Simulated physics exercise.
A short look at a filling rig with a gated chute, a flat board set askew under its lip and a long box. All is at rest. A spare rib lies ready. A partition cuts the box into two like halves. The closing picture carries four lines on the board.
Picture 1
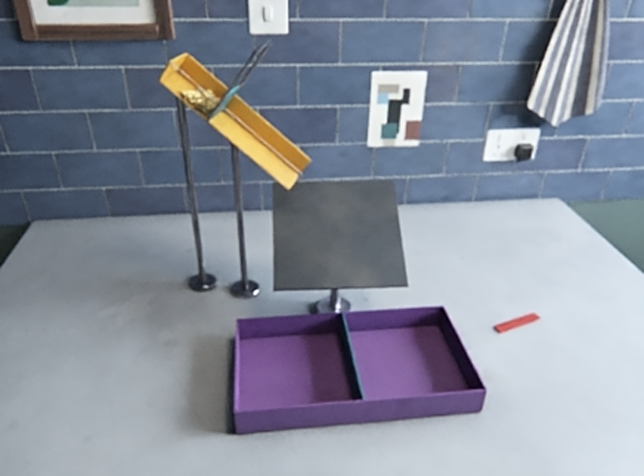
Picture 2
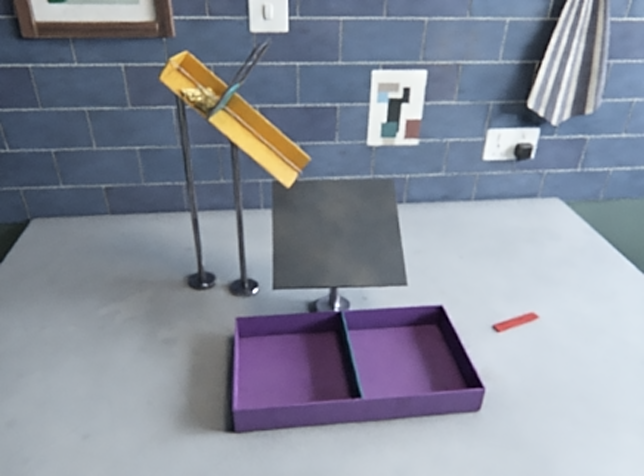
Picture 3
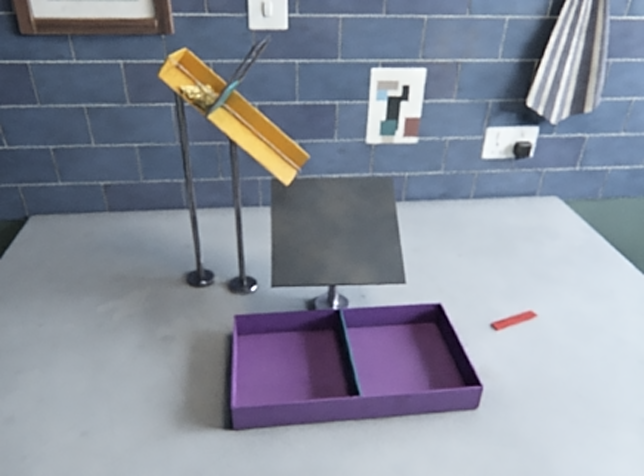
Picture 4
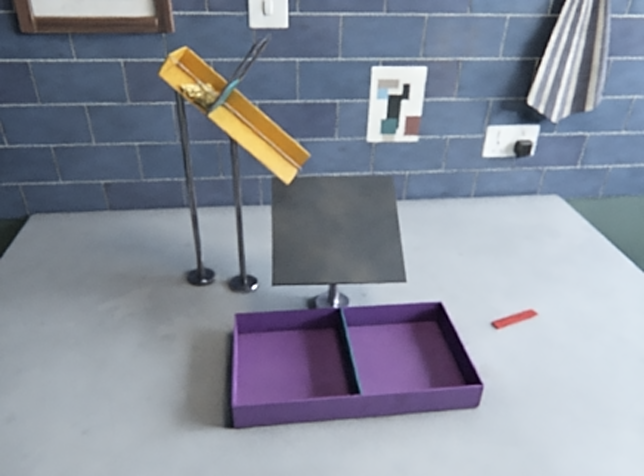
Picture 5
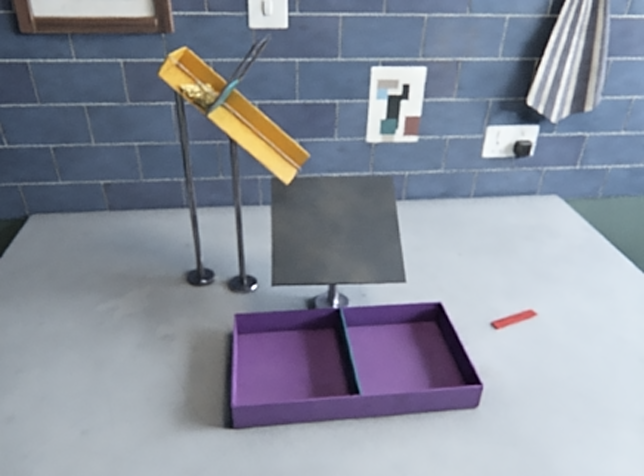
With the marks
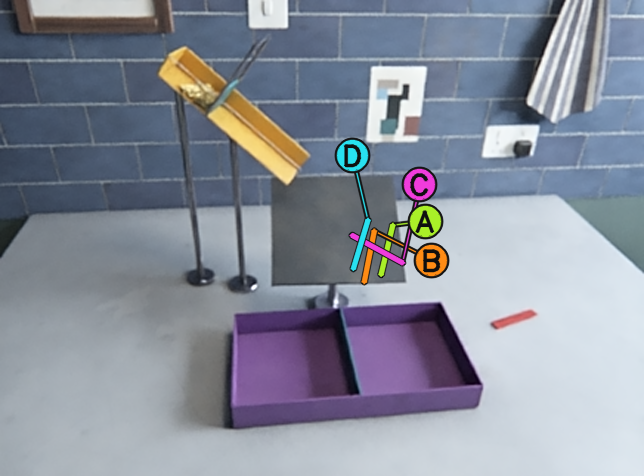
A long purple box, split in two by a dark partition, sits on a pale grey tabletop before a blue tiled wall, seen from the front and slightly above. Behind it stand a tilted dark grey board and, upper left, a sloping yellow chute on two metal posts, holding pale beans behind a gate, with a small red strip at right. Nothing moves except a very slight shift of the camera.
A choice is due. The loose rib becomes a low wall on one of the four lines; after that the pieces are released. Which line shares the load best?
I would pick line B.
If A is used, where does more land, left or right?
Right.
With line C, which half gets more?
The right half.
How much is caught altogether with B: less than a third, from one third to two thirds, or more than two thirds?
It is more than two thirds.
On the marked copy, line A from (392, 225) to (381, 274); line B from (374, 231) to (364, 281); line C from (352, 235) to (402, 262); line D from (367, 220) to (353, 268).
If A is chosen, of what is caught, a small part in the left half, most in the right.
If B is chosen, of what is caught, about two thirds in the left half, about a third in the right.
If C is chosen, of what is caught, a small part in the left half, most in the right.
If D is chosen, of what is caught, nearly all in the left half, a small part in the right.
